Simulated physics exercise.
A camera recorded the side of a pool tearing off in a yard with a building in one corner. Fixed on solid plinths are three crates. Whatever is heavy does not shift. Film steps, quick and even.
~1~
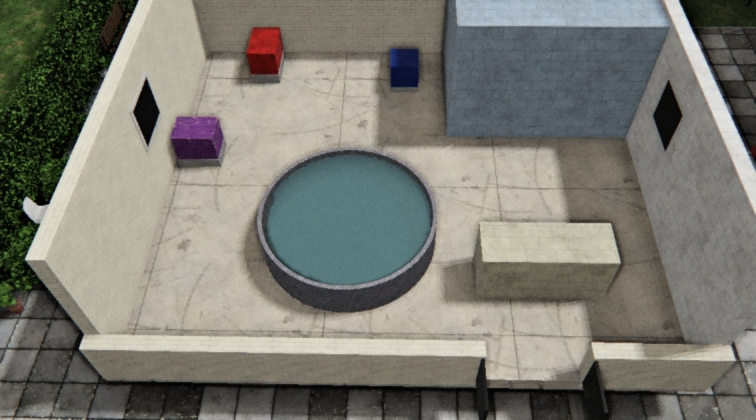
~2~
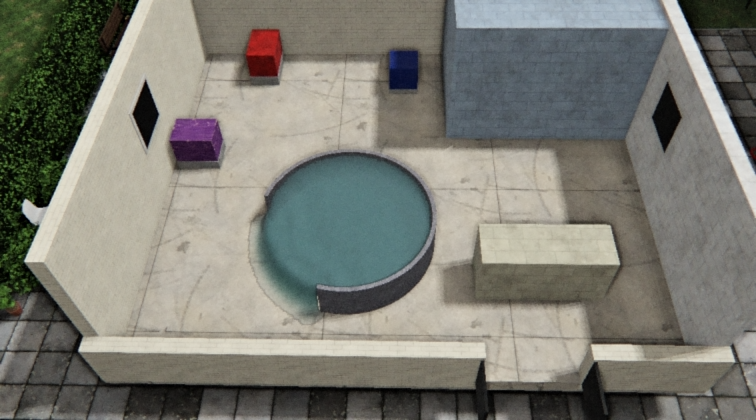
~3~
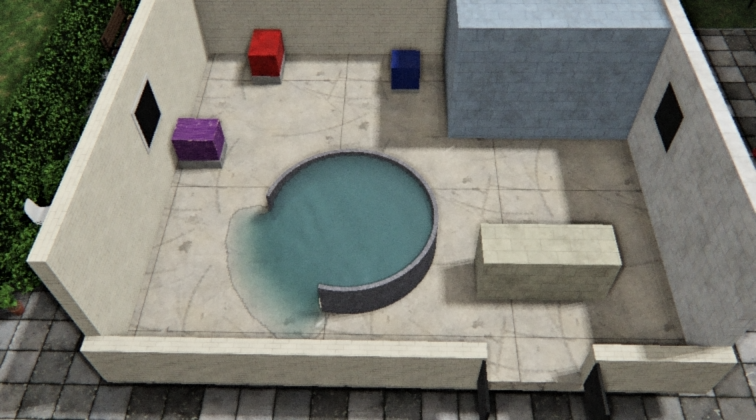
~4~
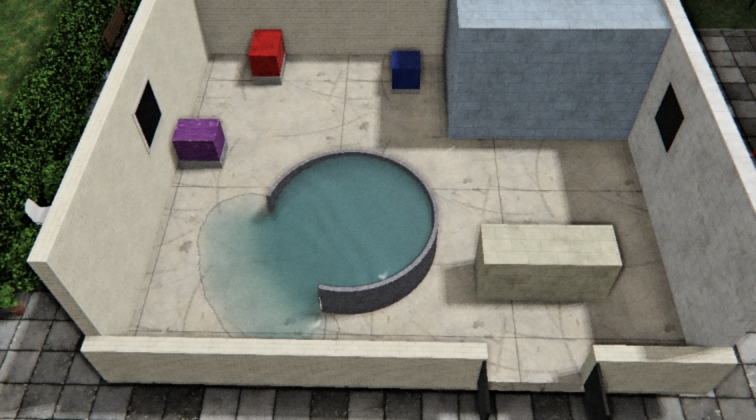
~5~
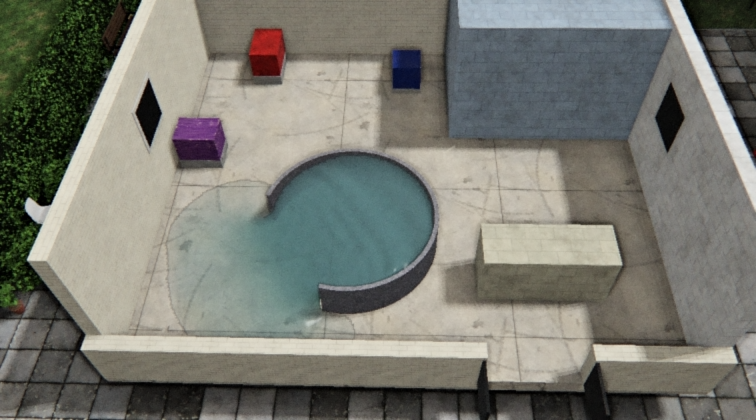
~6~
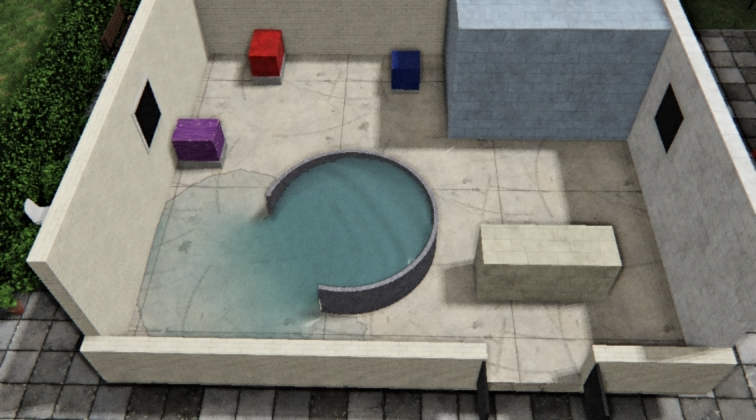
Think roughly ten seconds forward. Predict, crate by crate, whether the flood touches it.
Purple crate: Too low. Red crate: High enough. Blue crate: Too low.
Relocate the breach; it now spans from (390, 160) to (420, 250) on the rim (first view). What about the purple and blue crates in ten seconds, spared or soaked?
The purple crate is left dry, the blue crate is left dry.
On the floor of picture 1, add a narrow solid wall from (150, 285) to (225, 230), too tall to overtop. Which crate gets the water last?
It's the crate marked blue.
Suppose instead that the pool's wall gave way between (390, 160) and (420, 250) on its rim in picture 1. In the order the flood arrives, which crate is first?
I'd go with the one in blue.
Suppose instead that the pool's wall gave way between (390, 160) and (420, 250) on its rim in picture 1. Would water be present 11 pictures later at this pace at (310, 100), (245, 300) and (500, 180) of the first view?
Place one: Spared by the leak. Place two: Spared by the leak. Place three: Reached by the flood.
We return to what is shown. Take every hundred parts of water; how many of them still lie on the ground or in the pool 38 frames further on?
About 100 %.
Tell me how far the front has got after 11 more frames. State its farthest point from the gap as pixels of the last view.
About (198, 97).
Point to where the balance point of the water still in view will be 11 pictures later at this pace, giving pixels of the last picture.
At about (268, 269).
A moment on, water covers 20 % of the floor; the purple crate water round its plinth, the red crate not reached, the blue crate not reached.
Next, water covers 25 % of the floor; the purple crate water round its plinth, the red crate not reached, the blue crate not reached.
Then, water covers 35 % of the floor; the purple crate water round its plinth, the red crate water round its plinth, the blue crate not reached.
Later, water covers 80 % of the floor; the purple crate water round its plinth, the red crate water round its plinth, the blue crate water round its plinth.
In the end, water covers 95 % of the floor; the purple crate was topped, the red crate stayed above the water, the blue crate was topped.
